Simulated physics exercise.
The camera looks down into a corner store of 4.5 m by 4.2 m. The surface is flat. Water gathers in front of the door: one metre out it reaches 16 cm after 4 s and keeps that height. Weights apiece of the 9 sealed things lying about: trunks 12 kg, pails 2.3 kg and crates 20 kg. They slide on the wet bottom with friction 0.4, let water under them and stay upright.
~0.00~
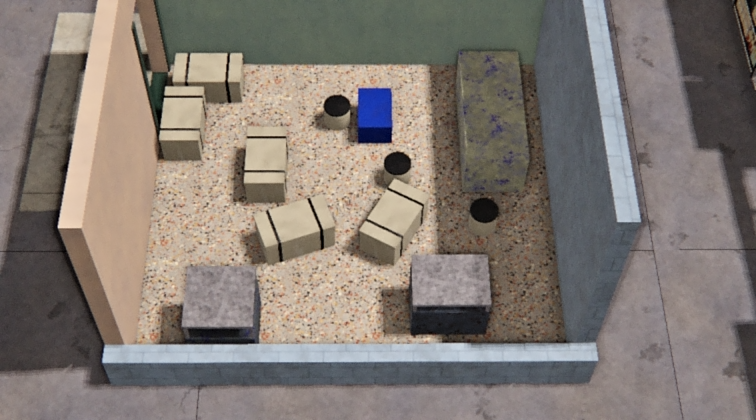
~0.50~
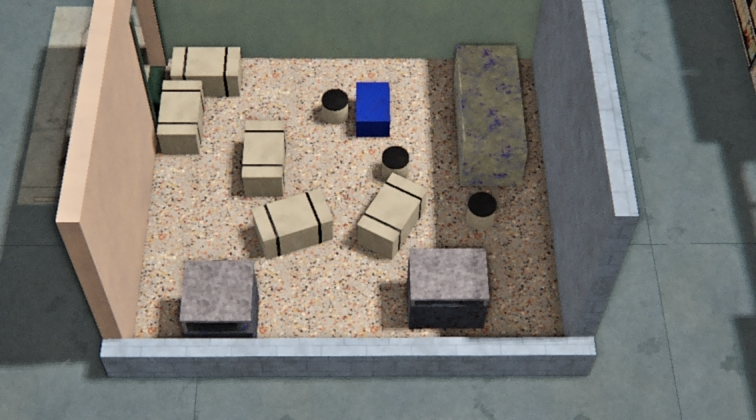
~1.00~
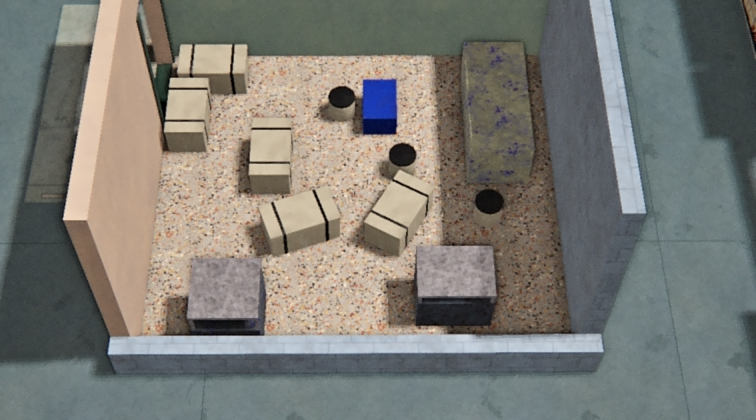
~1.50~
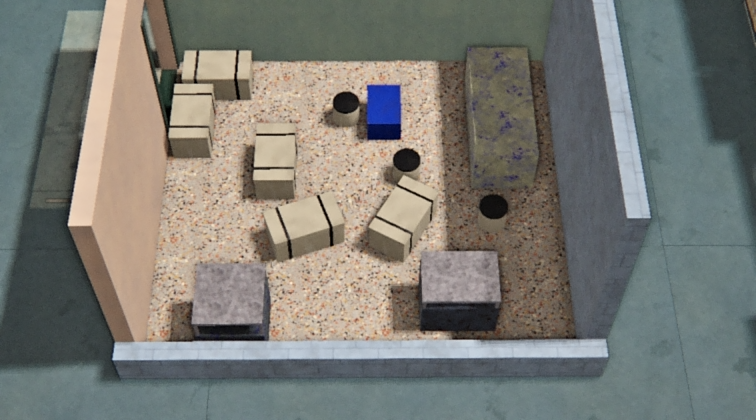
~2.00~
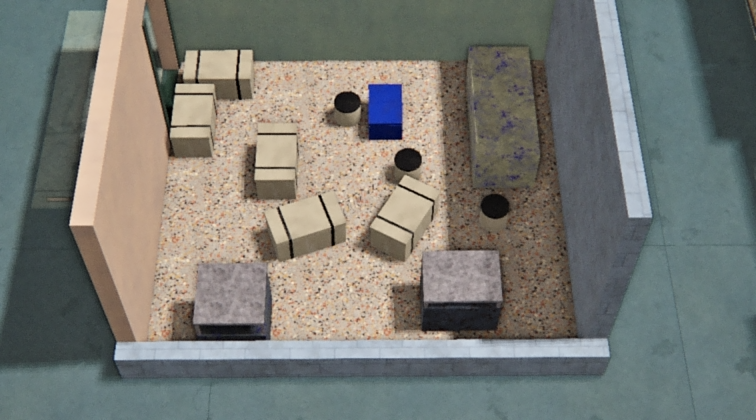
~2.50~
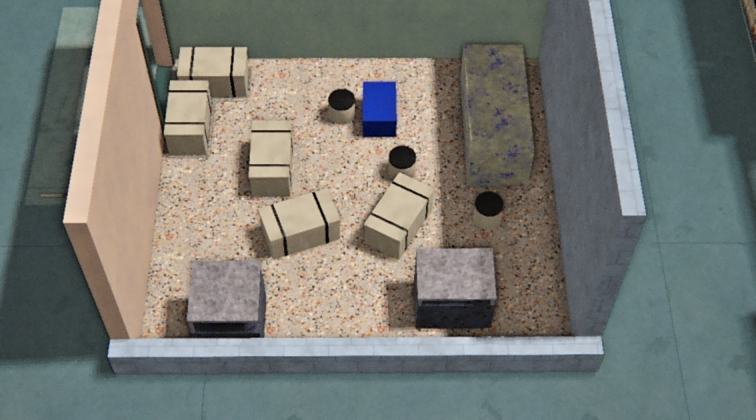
The clip shows a high view into a walled room holding pale strapped crates, a blue crate, dark-topped pails and large grey blocks on a speckled floor; the view shifts slightly while the objects stay in place.
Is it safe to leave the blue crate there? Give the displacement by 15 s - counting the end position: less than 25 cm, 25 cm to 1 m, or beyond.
Blue crate travels far.
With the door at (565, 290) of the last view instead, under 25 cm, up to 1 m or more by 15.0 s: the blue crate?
Then the blue crate barely shifts.
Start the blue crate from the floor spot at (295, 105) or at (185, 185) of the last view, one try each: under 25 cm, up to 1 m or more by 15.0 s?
In that order: It travels far; it stays put.
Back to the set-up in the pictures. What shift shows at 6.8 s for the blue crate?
About 20 cm.
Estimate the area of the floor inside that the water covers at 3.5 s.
Roughly 1.0 m2.
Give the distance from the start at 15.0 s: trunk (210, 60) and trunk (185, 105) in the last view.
In turn: 250 cm, 100 cm.
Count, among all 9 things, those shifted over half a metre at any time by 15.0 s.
That makes 8.
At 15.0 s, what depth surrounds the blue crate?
About 8 cm.
After 3.5 s the blue crate is near (380, 101), 0.0 m from its start, aground; 0 afloat.
After 6.8 s the blue crate is near (395, 103), 0.2 m from its start, aground; 1 afloat.
After 11.0 s the blue crate is near (447, 138), 1.0 m from its start, afloat; 4 afloat.
After 15.0 s the blue crate is near (460, 206), 1.7 m from its start, afloat; 9 afloat.
